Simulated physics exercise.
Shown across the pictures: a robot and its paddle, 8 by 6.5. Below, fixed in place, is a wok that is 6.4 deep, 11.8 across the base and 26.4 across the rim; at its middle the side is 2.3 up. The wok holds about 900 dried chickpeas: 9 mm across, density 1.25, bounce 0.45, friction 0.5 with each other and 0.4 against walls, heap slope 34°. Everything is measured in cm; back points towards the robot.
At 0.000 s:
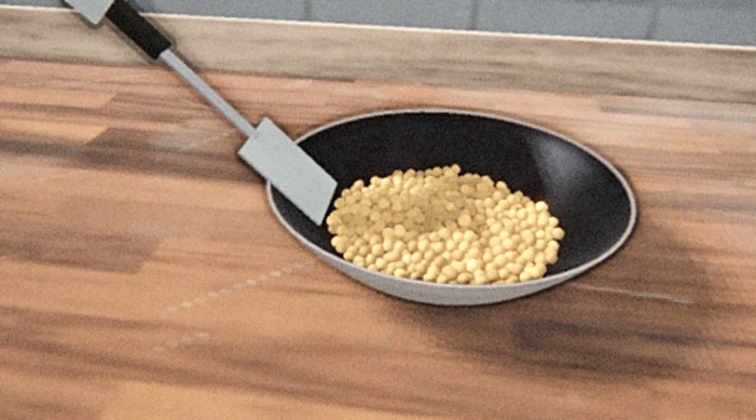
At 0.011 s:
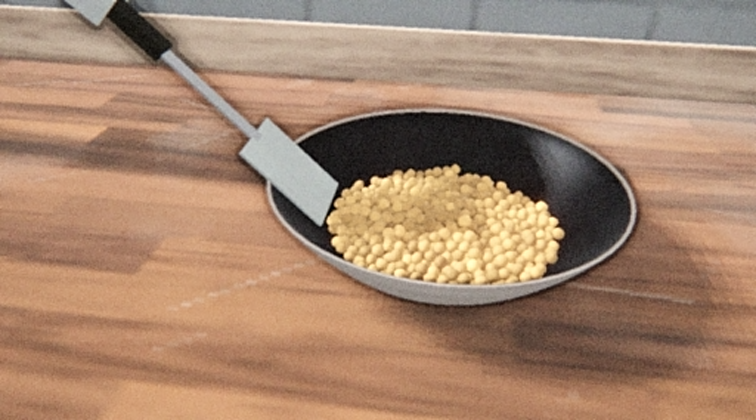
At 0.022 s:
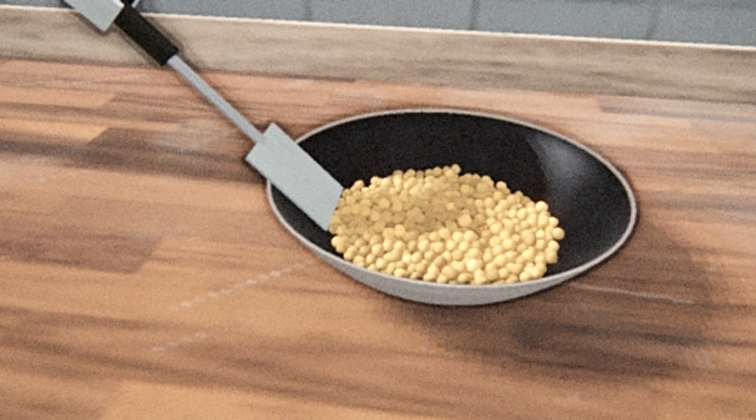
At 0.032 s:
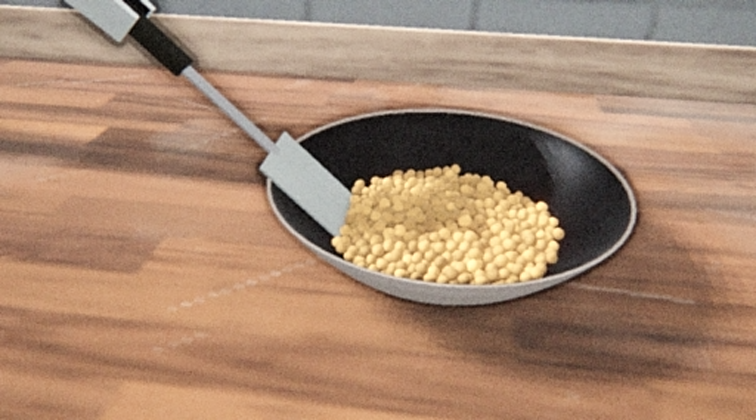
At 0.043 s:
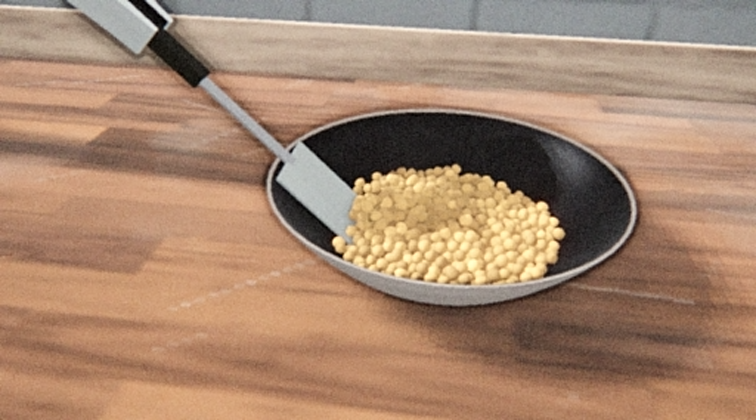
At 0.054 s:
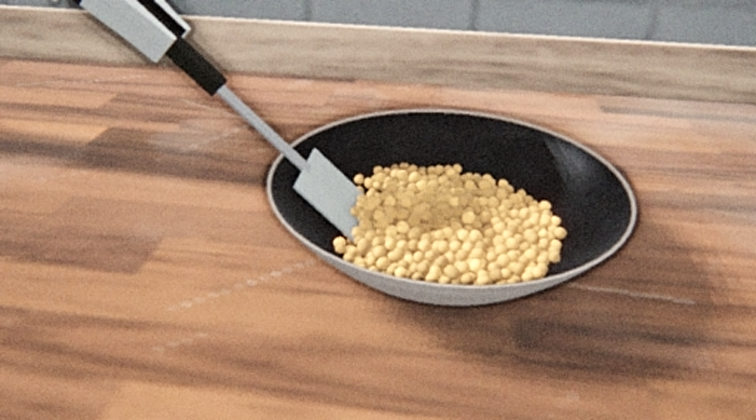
At the start, a grey paddle with a black handle slopes down into the left side of a black wok holding a heap of dried chickpeas on a wooden counter. The robot's paddle then slides slowly down and to the right, nudging the near left edge of the heap slightly, while the wok stays still.
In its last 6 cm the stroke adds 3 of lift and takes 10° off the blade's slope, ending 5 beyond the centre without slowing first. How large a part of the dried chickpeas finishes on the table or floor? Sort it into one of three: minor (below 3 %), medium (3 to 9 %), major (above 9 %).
Medium, 3 to 9 %.
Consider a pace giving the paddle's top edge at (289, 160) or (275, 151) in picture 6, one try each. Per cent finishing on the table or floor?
Respectively, around 0 and 0 per cent.
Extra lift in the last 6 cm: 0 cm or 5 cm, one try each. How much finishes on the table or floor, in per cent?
Roughly 0 per cent, then 15 per cent.
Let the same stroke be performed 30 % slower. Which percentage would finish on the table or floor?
Roughly 0 per cent, I'd say.
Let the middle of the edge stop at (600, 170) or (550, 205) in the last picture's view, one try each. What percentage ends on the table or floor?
I'd say roughly 35 per cent, then roughly 25 per cent.
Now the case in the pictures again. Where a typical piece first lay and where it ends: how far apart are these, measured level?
The figure is about 2 cm.
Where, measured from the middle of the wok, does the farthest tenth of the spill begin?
50 centimetres, give or take.
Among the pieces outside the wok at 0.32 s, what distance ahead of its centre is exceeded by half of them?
18 cm.
By 0.08 s, sloping 44°, highest piece 6 above the table; 900 in the wok.
By 0.11 s, sloping 41°, highest piece 6 above the table; 900 in the wok.
By 0.32 s, sloping 34°, highest piece 8 above the table; 851 in the wok, 20 on the table or floor, 29 on the blade or in flight.
By 1.37 s, sloping 34°, highest piece 7 above the table; 847 in the wok, 53 on the table or floor.
Final count, 847 in the wok, 53 on the table or floor. That is 6 % on the table or floor.
